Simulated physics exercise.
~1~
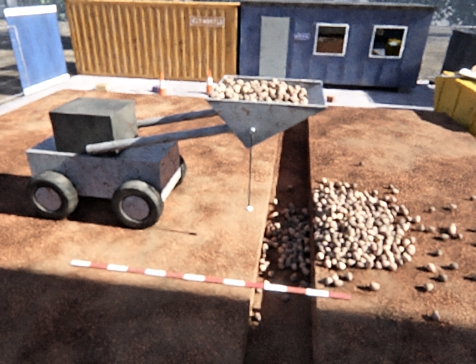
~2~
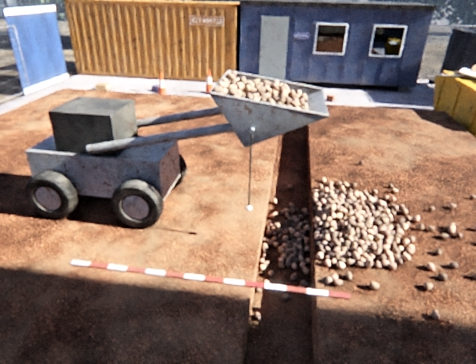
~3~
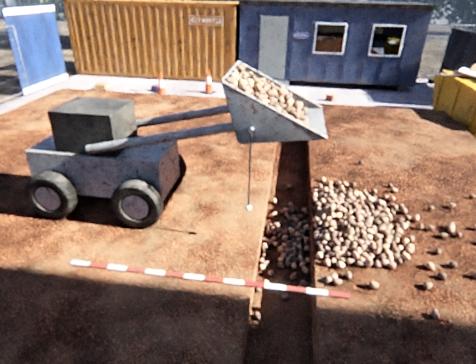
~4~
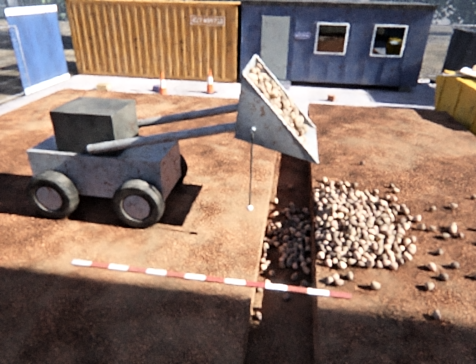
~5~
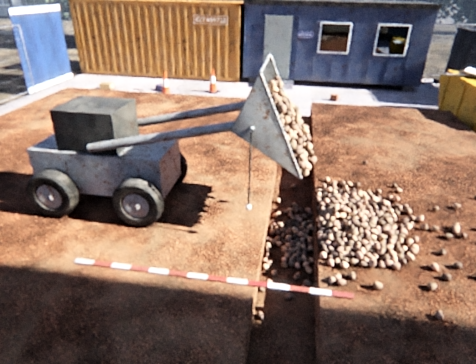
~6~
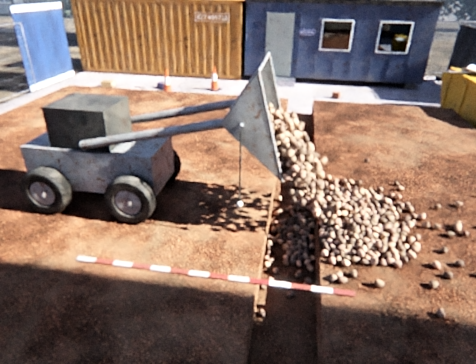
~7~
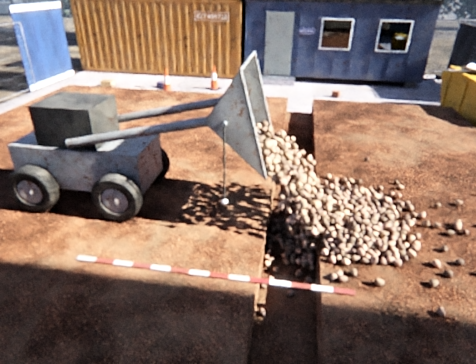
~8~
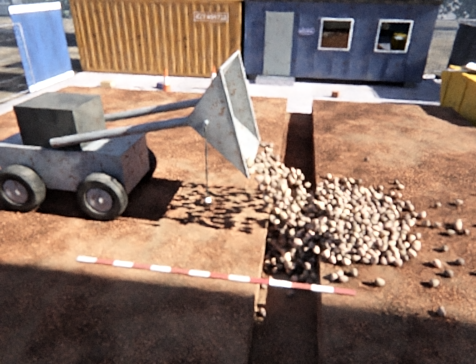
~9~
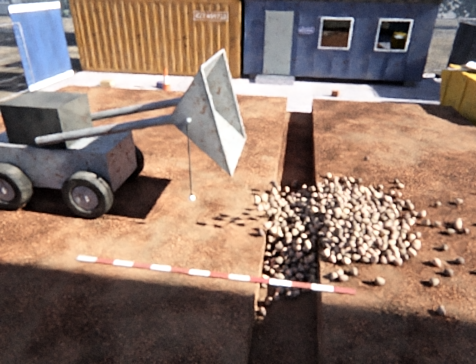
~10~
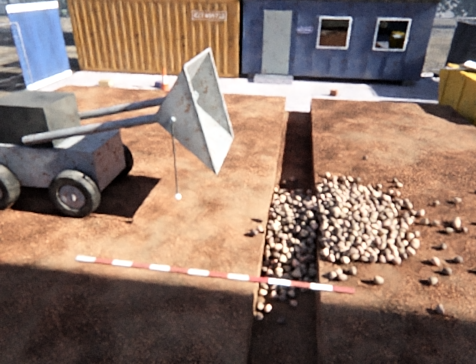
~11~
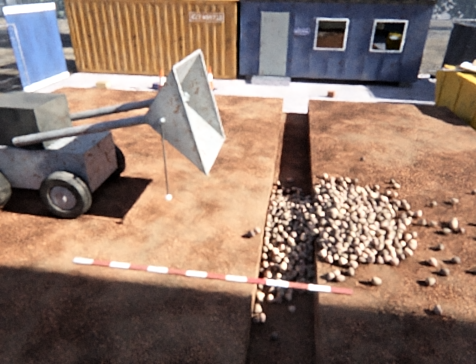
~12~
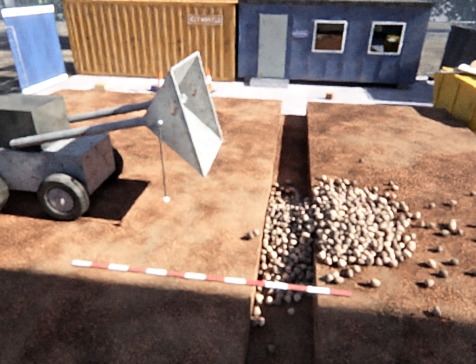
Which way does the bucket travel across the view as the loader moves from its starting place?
The bucket travels to the left, carried along as the loader backs away from the trench.
